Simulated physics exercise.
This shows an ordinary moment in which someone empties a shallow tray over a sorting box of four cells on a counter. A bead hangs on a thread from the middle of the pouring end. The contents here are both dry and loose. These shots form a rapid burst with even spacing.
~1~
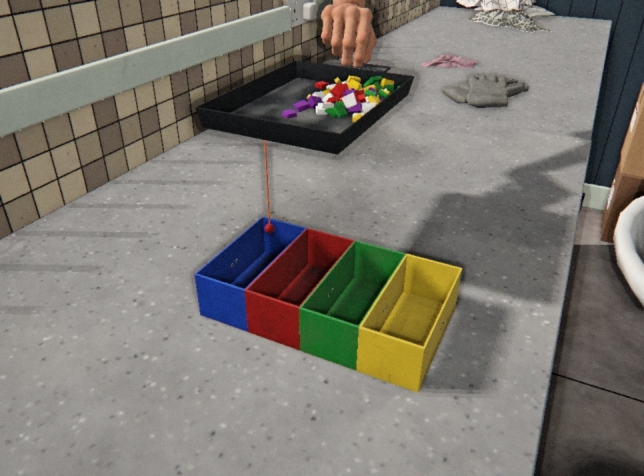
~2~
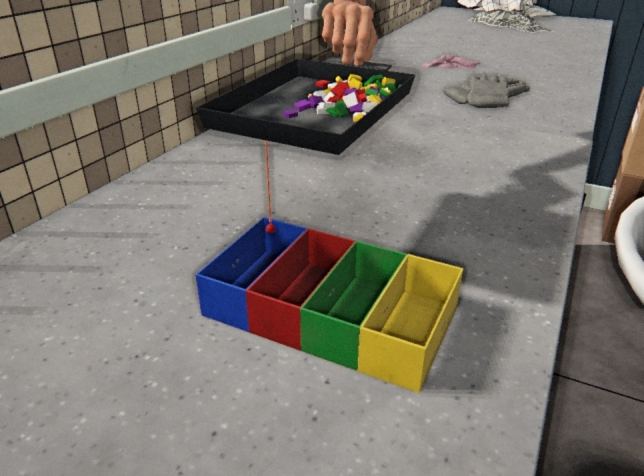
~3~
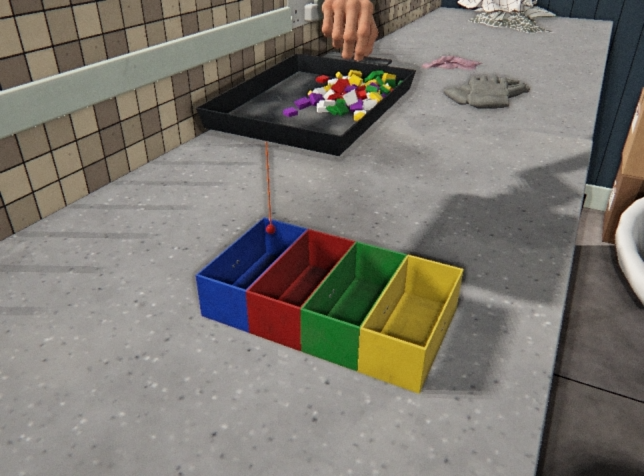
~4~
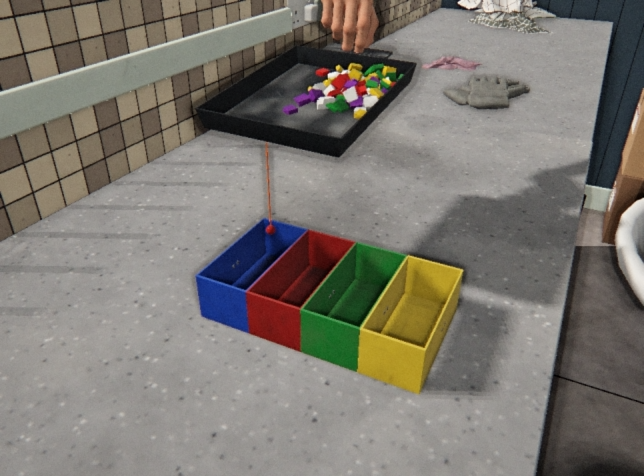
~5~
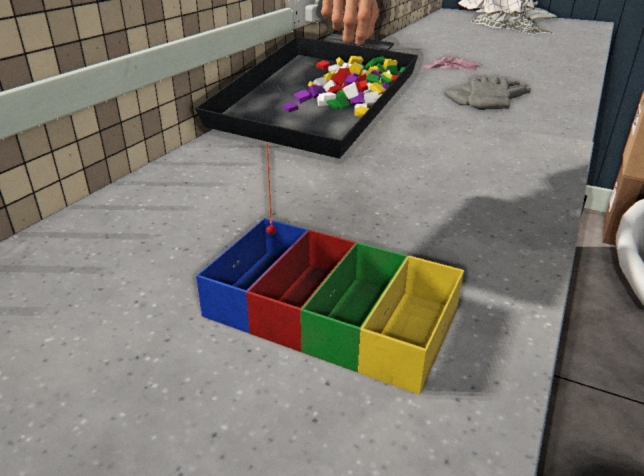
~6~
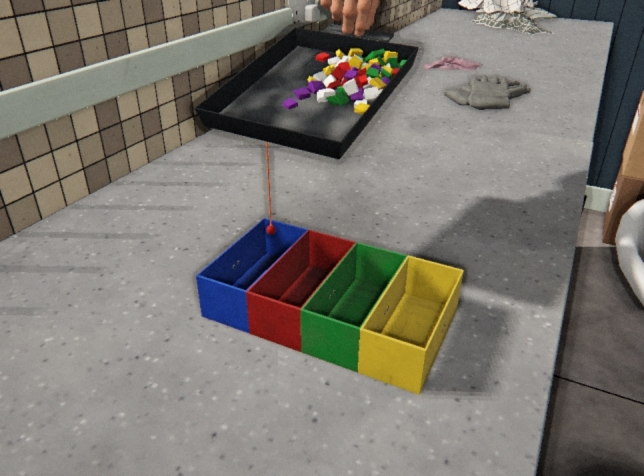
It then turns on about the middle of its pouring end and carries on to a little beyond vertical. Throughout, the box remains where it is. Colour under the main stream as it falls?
Red, I would say.
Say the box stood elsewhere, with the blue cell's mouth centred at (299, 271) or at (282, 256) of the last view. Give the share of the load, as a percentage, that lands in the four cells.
You'd see around 90 per cent and then around 100 per cent.
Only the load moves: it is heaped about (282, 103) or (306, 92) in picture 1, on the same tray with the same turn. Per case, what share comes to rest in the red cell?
Roughly 40 and 50 percent, in that order.
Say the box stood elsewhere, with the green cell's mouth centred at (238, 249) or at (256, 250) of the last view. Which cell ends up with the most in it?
In order: The cell in yellow, that yellow cell.
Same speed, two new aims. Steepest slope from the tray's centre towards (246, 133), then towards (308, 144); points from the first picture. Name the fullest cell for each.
At the first place the blue one, at the second the cell in red.
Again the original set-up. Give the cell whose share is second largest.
Place 2: The cell in green.
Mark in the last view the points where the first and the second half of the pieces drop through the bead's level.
Roughly (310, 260) first, then roughly (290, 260).
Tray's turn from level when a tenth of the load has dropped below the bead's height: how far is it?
100°.
Just after the last frame, tray tipped steeply; every one on the tray.
A moment on, tray tipped right over; almost all on the tray; about a tenth in the red cell; just a few in the blue cell; just a few falling or outside the box.
Further on, tray tipped past a quarter turn; roughly two thirds in the red cell; roughly a quarter in the green cell; about a tenth in the blue cell.
When it is over, tray tipped past a quarter turn; roughly two thirds in the red cell; roughly a quarter in the green cell; about a tenth in the blue cell; not one in the yellow cell.
